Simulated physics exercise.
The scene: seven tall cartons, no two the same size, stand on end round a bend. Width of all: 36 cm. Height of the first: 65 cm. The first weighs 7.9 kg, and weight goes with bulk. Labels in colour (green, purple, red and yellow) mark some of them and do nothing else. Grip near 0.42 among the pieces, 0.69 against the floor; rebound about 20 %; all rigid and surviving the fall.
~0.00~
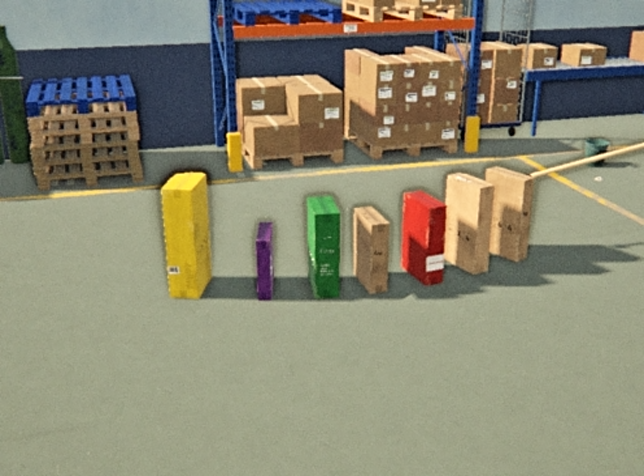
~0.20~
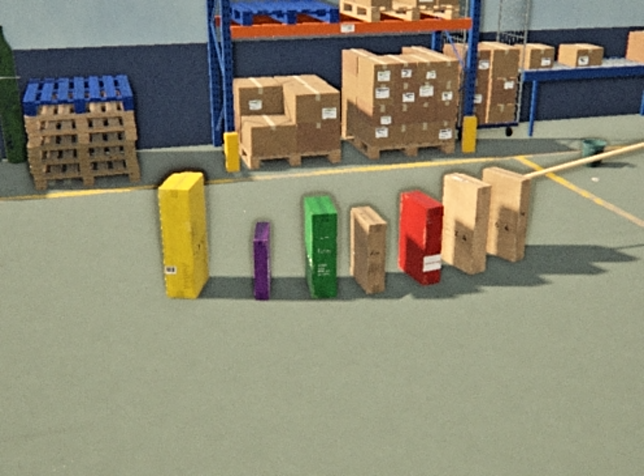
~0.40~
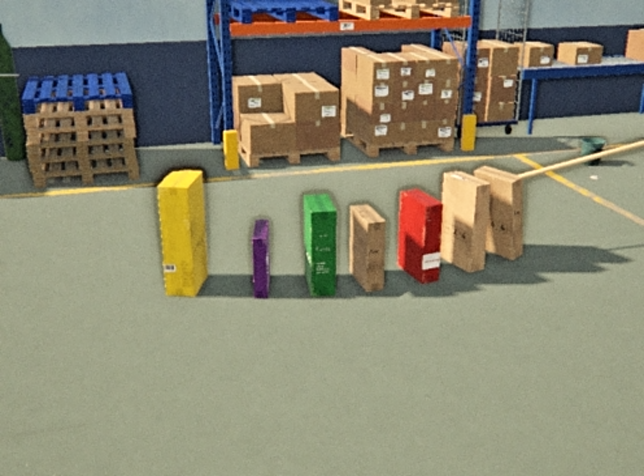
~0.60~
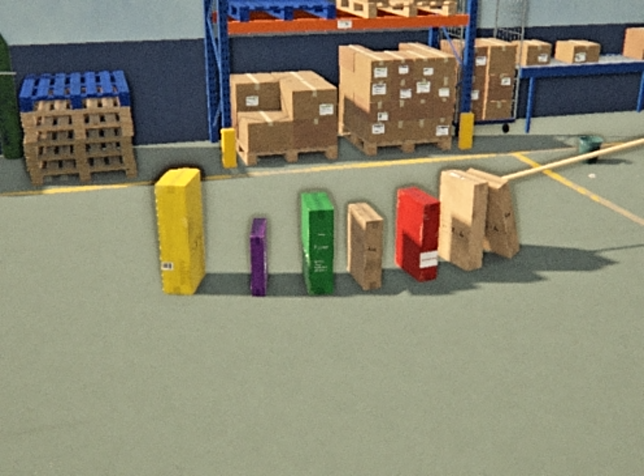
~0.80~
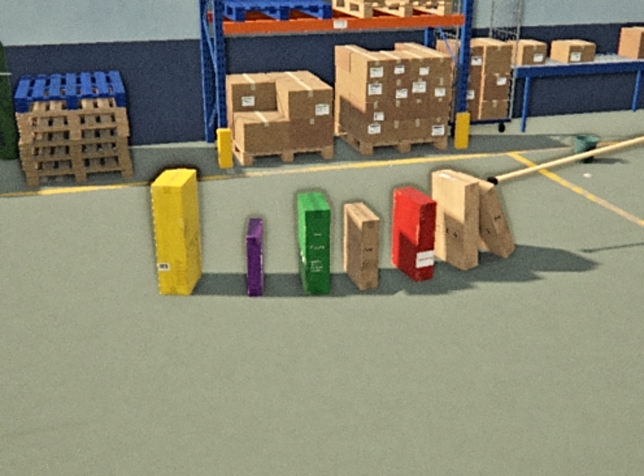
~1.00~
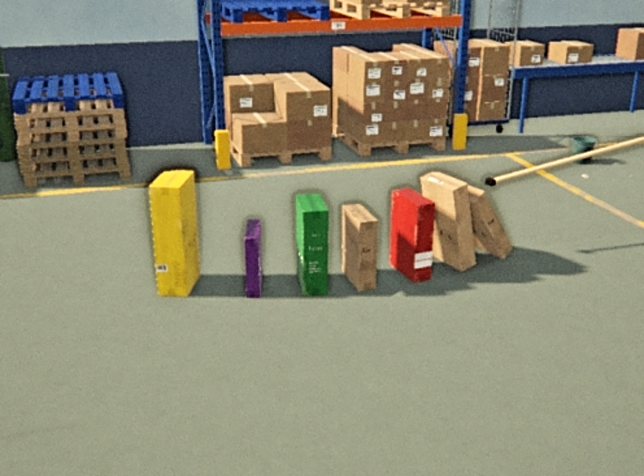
A pole pushes the rightmost carton, which tilts left against the next, and that one leans too.
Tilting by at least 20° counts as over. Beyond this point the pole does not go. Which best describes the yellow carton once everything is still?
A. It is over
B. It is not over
It is not over (B).
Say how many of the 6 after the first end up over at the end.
Exactly 5 of them.
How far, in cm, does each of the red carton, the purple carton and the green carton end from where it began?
About: Red 30, purple 30, green 40.
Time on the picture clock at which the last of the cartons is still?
Rest time: Around 3.0 s.
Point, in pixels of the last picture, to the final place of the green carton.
Check around (258, 270) in the last image.
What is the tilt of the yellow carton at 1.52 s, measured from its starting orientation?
It sits at about 0 degrees.
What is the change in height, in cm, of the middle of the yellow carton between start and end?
Height change: About 0 cm lower.
Around 1.52 s, 2 of the 6 other cartons over; yellow carton unmoved; red carton tipped 29°.
Around 2.04 s, 5 of the 6 other cartons over; yellow carton unmoved; red carton tipped 63°.
Finally (3.4 s), 5 of the 6 other cartons over; yellow carton displaced 39 mm; purple carton lying flat; green carton lying flat. One left standing. Seen by the last camera, middles, yellow carton near (170, 233), purple carton near (220, 282).
